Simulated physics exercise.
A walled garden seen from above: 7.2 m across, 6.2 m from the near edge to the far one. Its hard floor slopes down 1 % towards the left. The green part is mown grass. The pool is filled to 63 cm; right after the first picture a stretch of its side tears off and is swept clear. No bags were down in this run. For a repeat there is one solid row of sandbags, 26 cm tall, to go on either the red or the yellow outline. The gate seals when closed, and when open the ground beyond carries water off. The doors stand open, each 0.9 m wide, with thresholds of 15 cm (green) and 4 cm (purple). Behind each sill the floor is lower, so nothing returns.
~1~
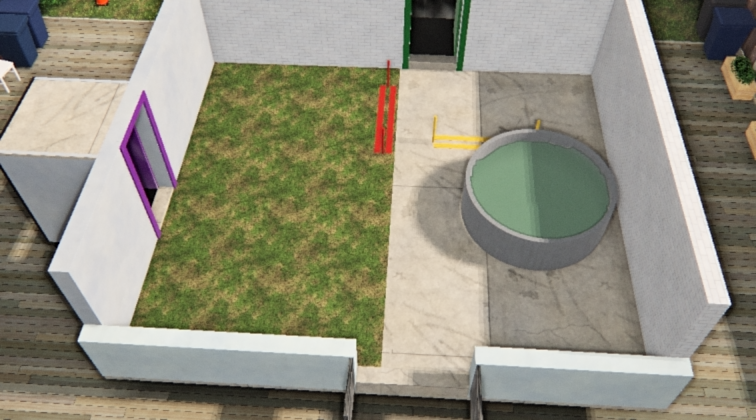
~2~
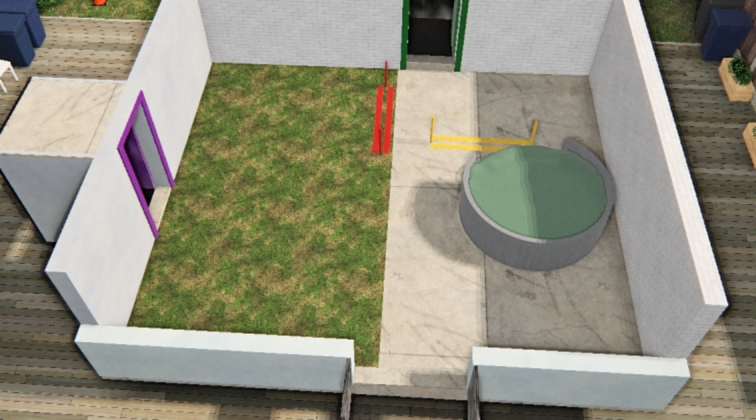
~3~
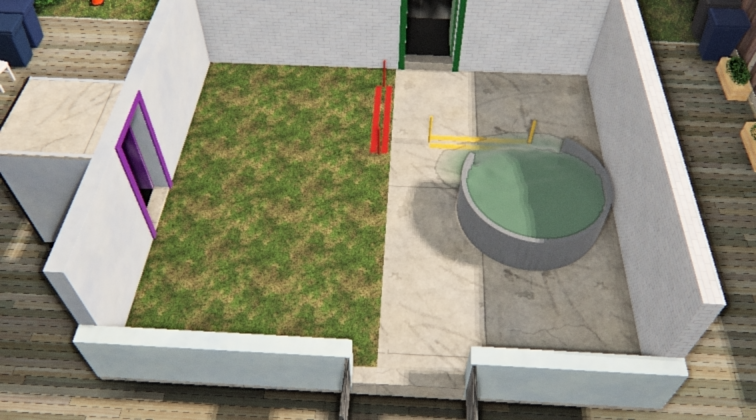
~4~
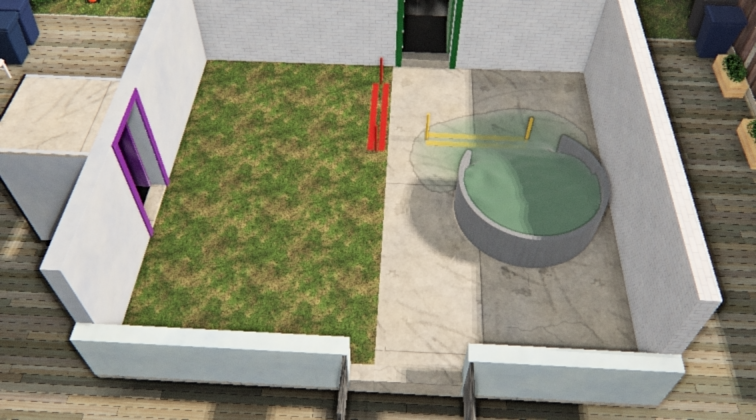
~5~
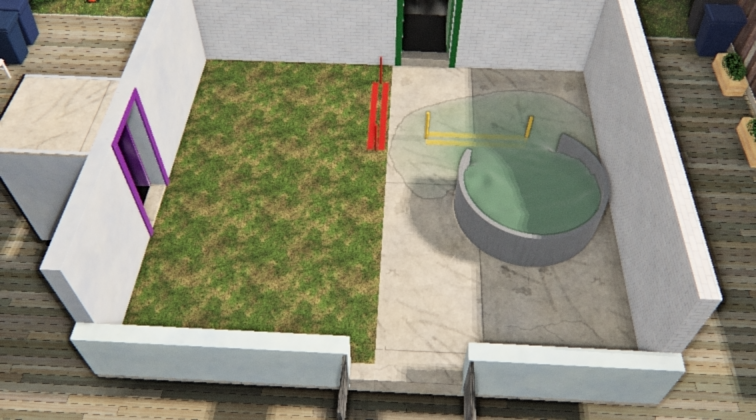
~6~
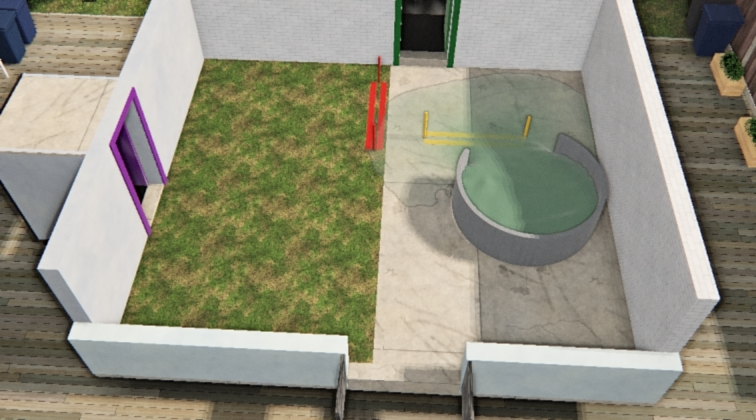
In a walled garden, water pours from the round pool's broken far side and spreads across the paving.
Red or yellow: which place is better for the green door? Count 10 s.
Lay them on the yellow one.
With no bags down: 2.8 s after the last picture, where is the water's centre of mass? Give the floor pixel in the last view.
Around (441, 122).
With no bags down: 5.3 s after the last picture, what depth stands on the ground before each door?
Depths in cm: Green 9, purple 7.
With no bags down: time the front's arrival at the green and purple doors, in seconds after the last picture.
Green 0.2 s, purple 4.5 s.
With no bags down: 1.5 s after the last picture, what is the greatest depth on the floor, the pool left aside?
Up to some 32 cm.
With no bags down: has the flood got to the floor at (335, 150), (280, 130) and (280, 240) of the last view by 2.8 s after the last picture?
In turn: Wet, wet, dry.
Then, 0.7 s after the last picture water covers 25 % of the floor and is deepest (34 cm) near (460, 67) in the run without bags; in at the green door, 1 L with no bags, 3 L with the row on red, 0 L on yellow.
Then, 1.5 s after the last picture water covers 30 % of the floor and is deepest (32 cm) near (575, 71) in the run without bags; in at the green door, 32 L with no bags, 60 L with the row on red, 0 L on yellow.
Then, 2.8 s after the last picture water covers 40 % of the floor and is deepest (20 cm) near (205, 59) in the run without bags; in at the green door, 58 L with no bags, 120 L with the row on red, 0 L on yellow.
Then, 5.3 s after the last picture water covers 65 % of the floor and is deepest (14 cm) near (214, 59) in the run without bags; in at the green door, 60 L with no bags, 129 L with the row on red, 0 L on yellow.
Then, 9.3 s after the last picture water covers 85 % of the floor and is deepest (10 cm) near (191, 104) in the run without bags; in at the green door, 60 L with no bags, 130 L with the row on red, 0 L on yellow.
